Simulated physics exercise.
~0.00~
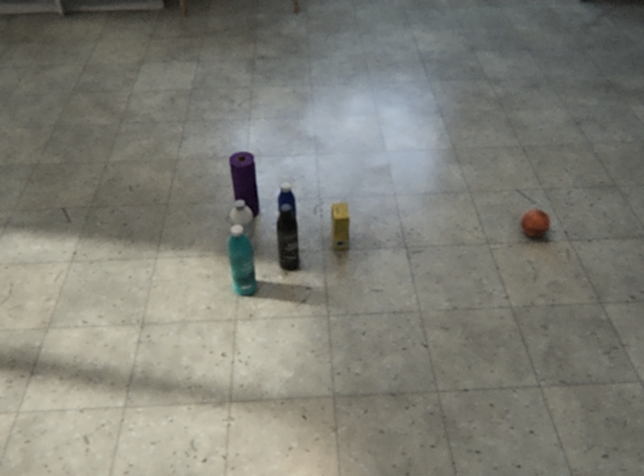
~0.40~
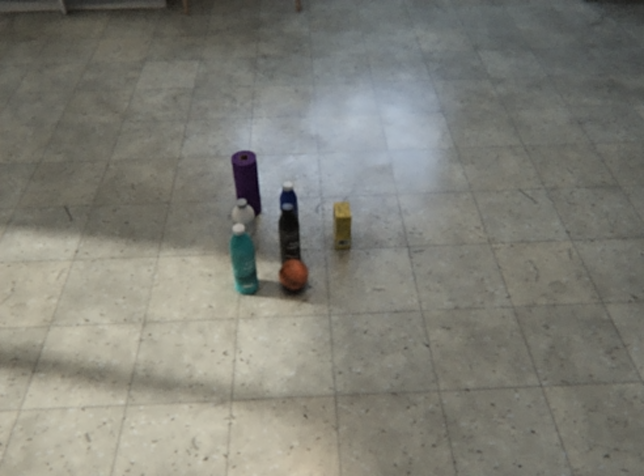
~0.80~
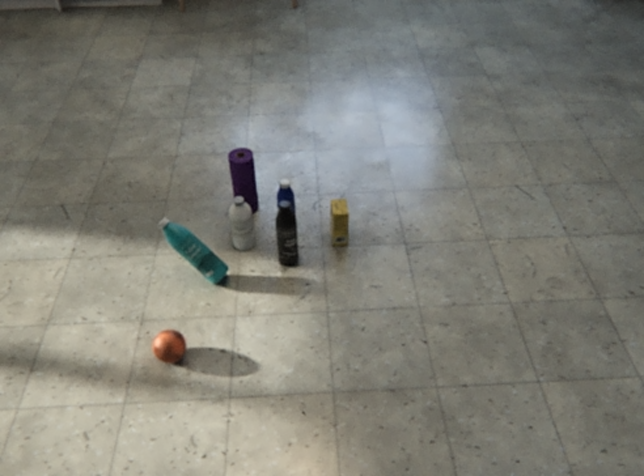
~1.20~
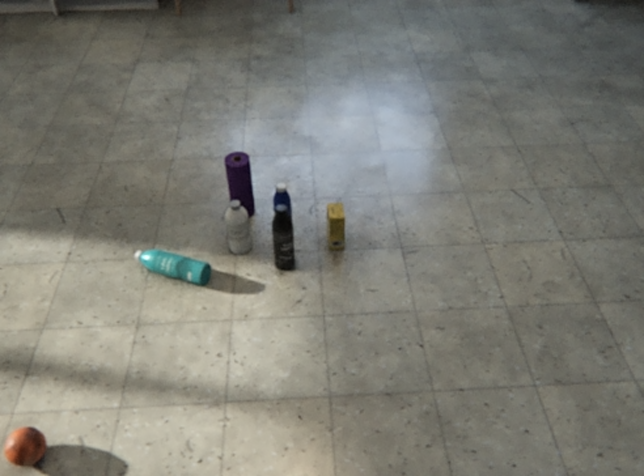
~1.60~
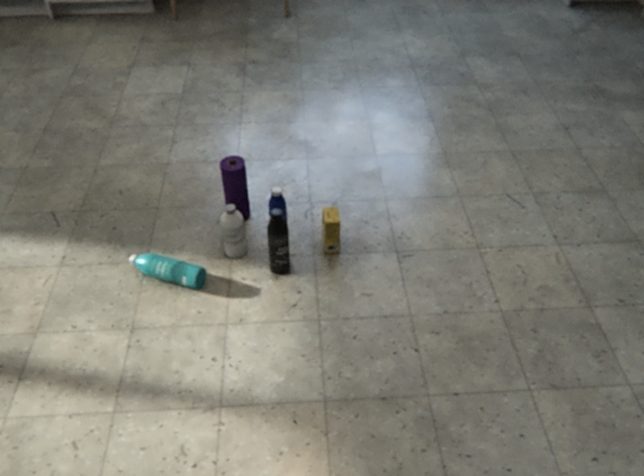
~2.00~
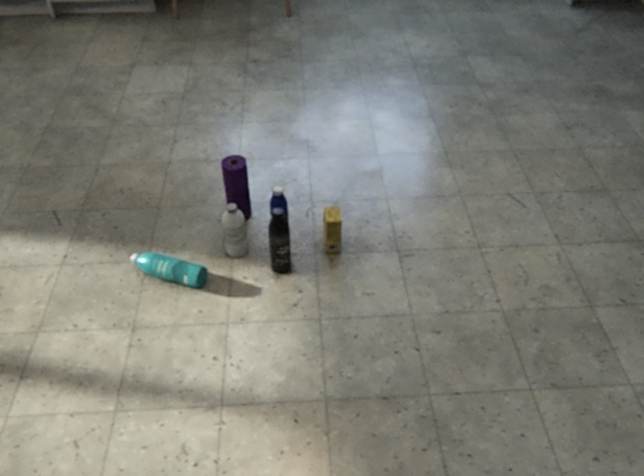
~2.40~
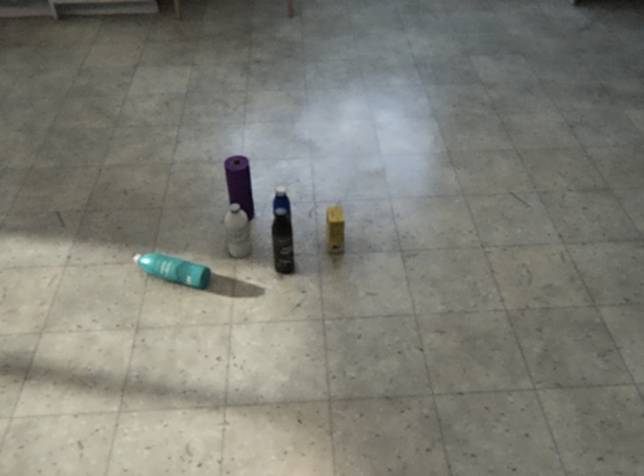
We see an orange ball roll leftward across a tiled floor toward a cluster of bottles, a purple roll and a yellow carton; the turquoise bottle topples onto its side as the ball rolls out of view at lower left, and the other items remain standing.
